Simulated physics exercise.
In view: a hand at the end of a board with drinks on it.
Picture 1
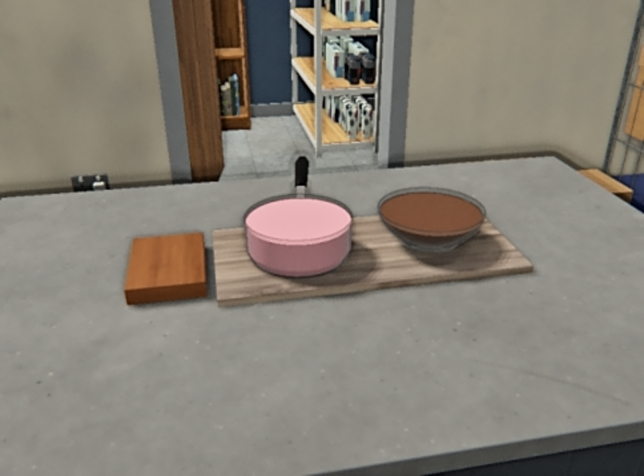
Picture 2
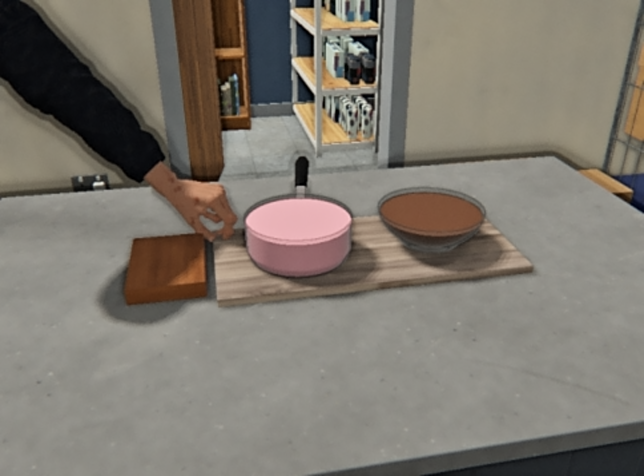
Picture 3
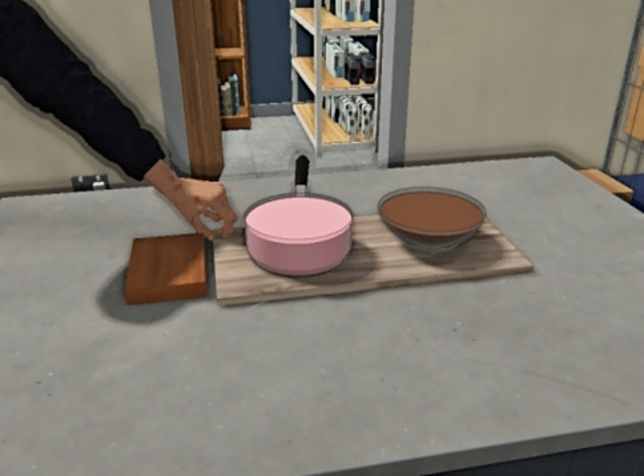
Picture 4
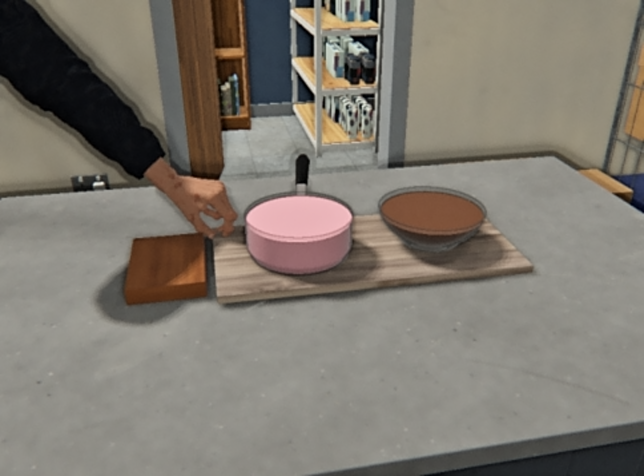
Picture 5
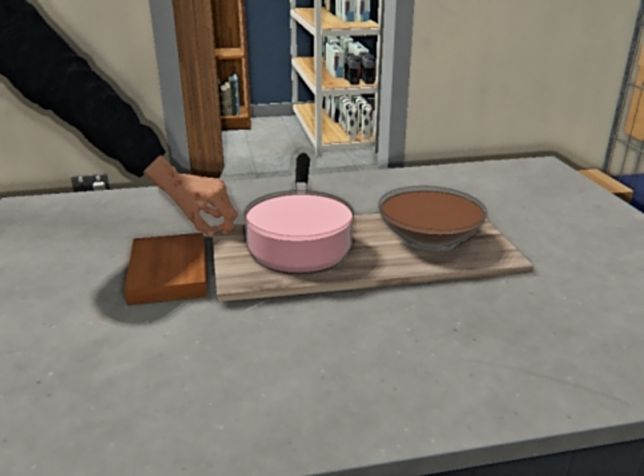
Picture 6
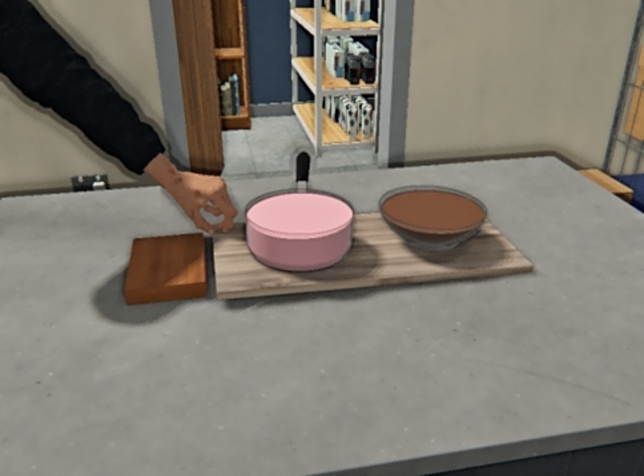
On a grey worktop, a hand reaching in from the left takes a board's end and lifts it slightly beneath a saucepan and bowl.
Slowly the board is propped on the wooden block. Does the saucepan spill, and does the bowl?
On the left the saucepan holds, on the right the bowl holds.
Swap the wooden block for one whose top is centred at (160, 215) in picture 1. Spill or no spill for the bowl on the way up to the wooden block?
In that case: Loses some.
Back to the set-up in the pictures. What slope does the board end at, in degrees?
About 3°.
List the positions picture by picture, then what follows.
In the first picture, the board lies flat; saucepan (299, 233) nearly full; bowl (430, 222) about three quarters full; wooden block (166, 294).
In the second picture, a hand takes the end of the board; saucepan nearly full, surface at (299, 220); bowl about three quarters full, surface at (431, 213).
In the third picture, slope near 0°; saucepan (299, 232) nearly full; bowl (430, 222) about three quarters full.
In the fourth picture, the board slopes by about 1°; saucepan nearly full, surface at (299, 218); bowl about three quarters full, surface at (431, 212); wooden block (166, 294).
In the fifth picture, the end is rising; saucepan (300, 230) nearly full; bowl (431, 221) about three quarters full.
In the sixth picture, the end has come up a little; saucepan nearly full, surface at (300, 215); bowl about three quarters full, surface at (432, 211); wooden block (166, 294).
Next, the board slopes by about 3°; saucepan, its rim is dry; bowl, its rim is dry.
After that, the board slopes by about 4°; saucepan, its rim is dry; bowl, its rim is dry.
Finally, the board slopes by about 3°, resting on the wooden block; saucepan, its rim is dry; bowl, its rim is dry.
